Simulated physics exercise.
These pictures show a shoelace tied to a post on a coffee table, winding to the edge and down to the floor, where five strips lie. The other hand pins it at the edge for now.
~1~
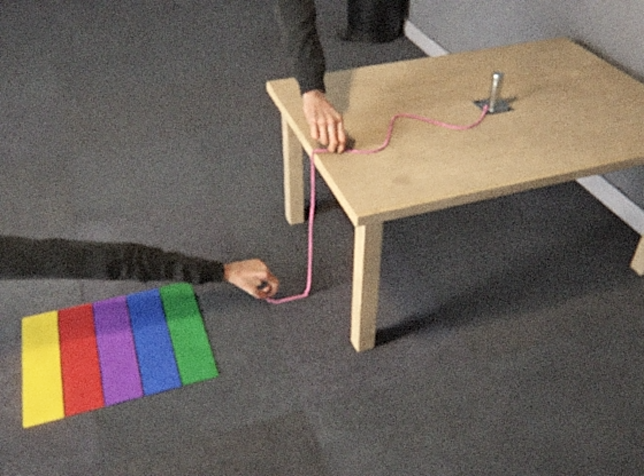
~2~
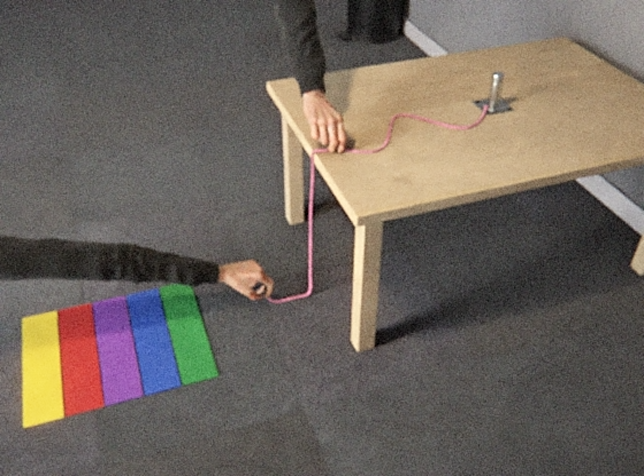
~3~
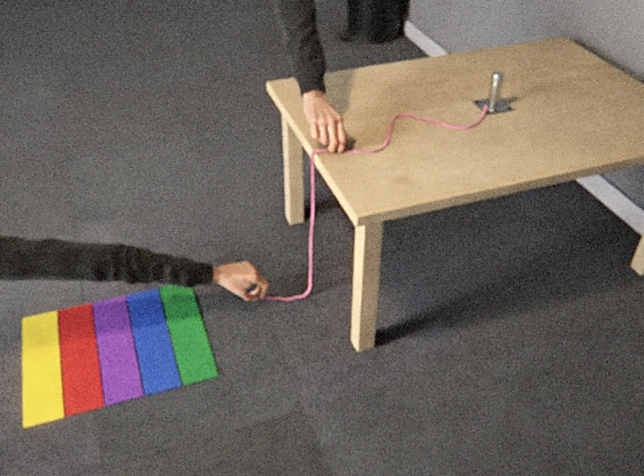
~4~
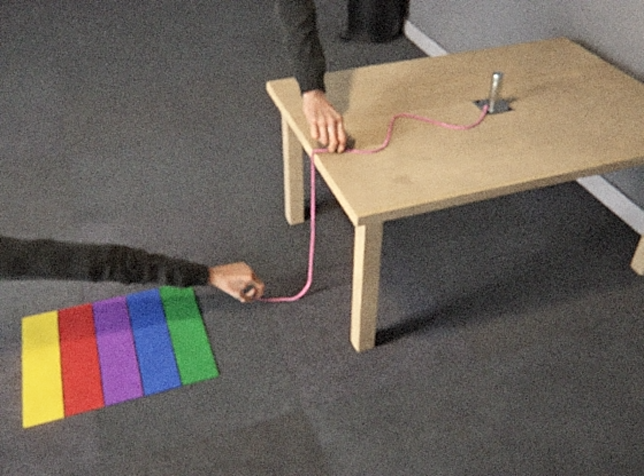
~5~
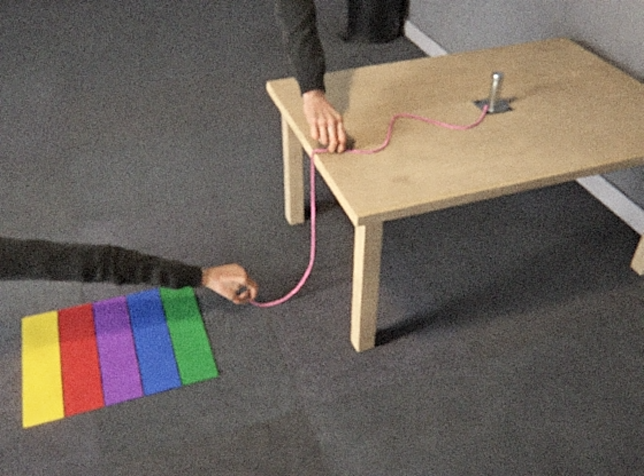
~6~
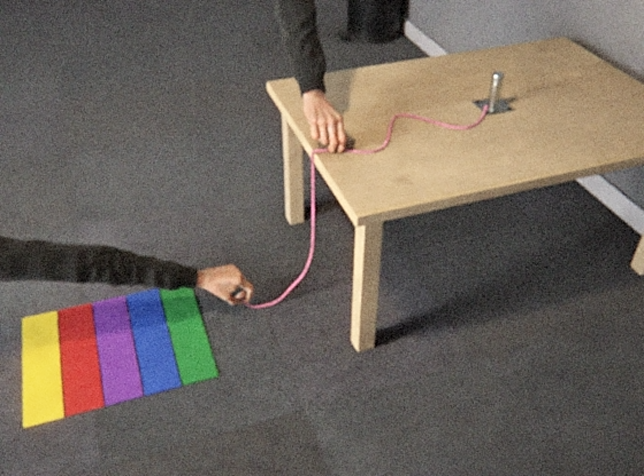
Hand near the floor drawing the end of a pink cord slightly left, while another hand pins it at the table edge.
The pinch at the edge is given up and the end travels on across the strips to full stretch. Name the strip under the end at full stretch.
The end stops over the red strip.
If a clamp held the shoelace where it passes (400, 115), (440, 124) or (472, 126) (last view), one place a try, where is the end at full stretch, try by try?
Near (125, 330), (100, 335) and (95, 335).
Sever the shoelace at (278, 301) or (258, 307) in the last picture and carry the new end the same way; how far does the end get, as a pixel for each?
Near (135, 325) and (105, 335).
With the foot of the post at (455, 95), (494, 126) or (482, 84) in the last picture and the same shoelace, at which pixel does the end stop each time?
Near (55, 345), (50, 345) and (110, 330).
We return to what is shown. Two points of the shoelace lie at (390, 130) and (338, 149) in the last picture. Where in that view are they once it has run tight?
At (352, 140), then (280, 178).
A little later, end near (146, 324); over blue.
Next, end near (104, 334); over purple.
When it is tight, end near (78, 340); over red. It gets as far as the red strip.
